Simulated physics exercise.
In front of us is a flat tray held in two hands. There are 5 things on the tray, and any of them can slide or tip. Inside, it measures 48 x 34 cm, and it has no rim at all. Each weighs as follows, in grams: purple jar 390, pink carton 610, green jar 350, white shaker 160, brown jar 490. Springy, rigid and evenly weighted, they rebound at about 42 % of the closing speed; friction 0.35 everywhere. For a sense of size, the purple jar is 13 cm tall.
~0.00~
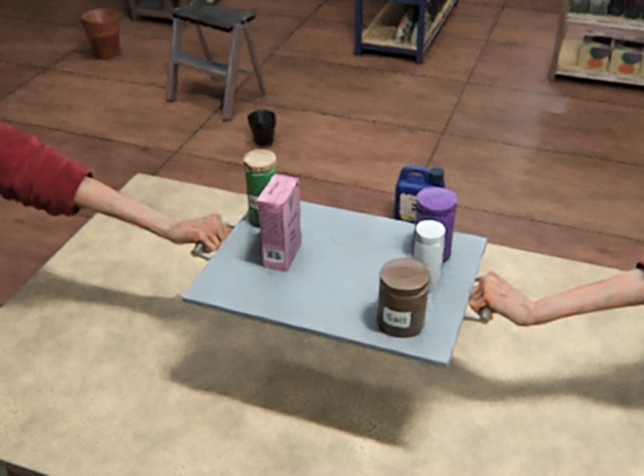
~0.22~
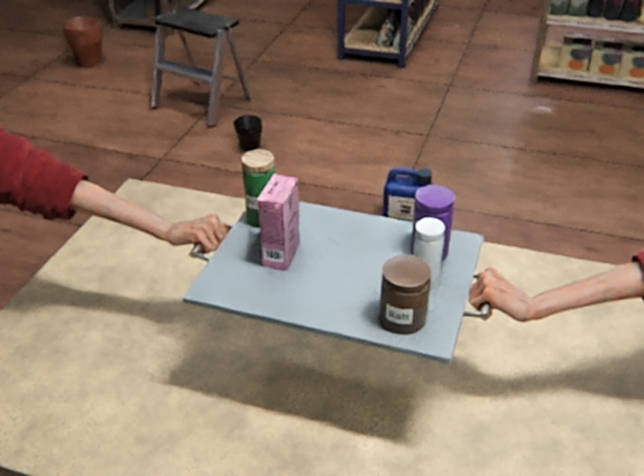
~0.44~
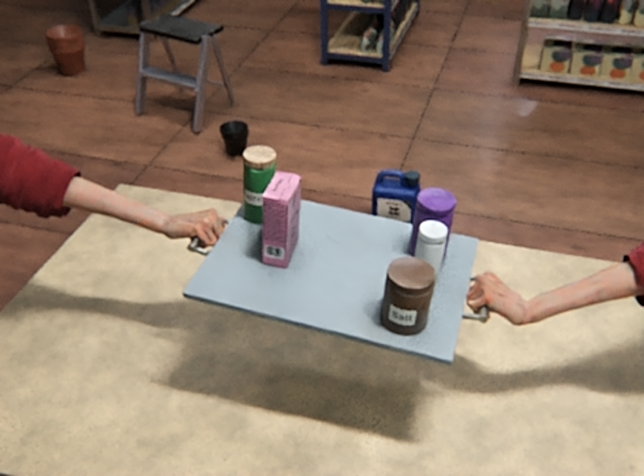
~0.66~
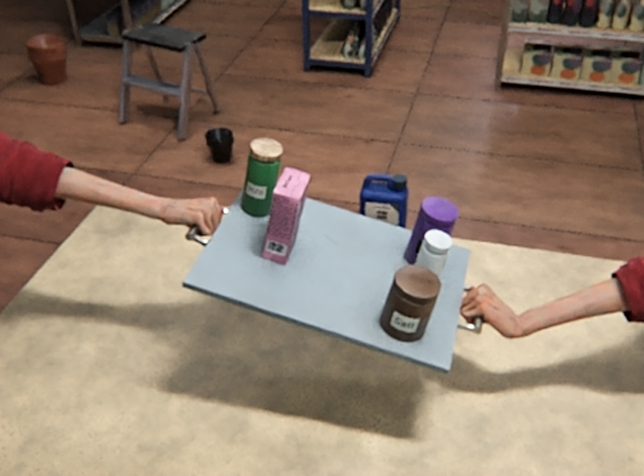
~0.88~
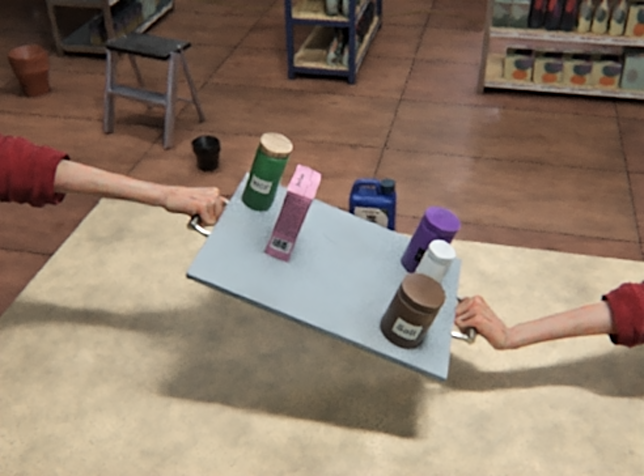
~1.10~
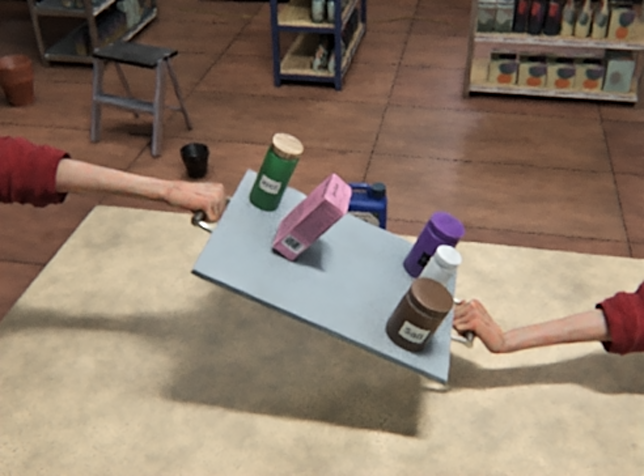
To begin with, two hands hold a level, rimless tray carrying a green jar, pink carton, purple jar, white shaker and brown jar above a table. The hands then tilt the tray, its right edge lowering more and more steeply as the background shifts left, and finally the carton leans sharply rightward.
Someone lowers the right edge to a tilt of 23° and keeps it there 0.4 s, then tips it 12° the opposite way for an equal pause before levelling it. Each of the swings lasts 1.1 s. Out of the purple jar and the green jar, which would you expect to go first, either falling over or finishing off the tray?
I would say the first of the pair.
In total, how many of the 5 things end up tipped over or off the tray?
In total, 5.
Around 1.80 s, tilt 21°, right edge down; purple jar, pink carton, white shaker and brown jar now off the tray; green jar shifted 27 cm near (394, 225).
Around 2.40 s, tilt 7°, left edge down; green jar now off the tray.
Finally (4.6 s), off the tray, purple jar, pink carton, green jar, white shaker and brown jar. Final places as that camera would see them, purple jar near (513, 290). Purple jar went at 1.50 s; green jar went at 2.16 s.
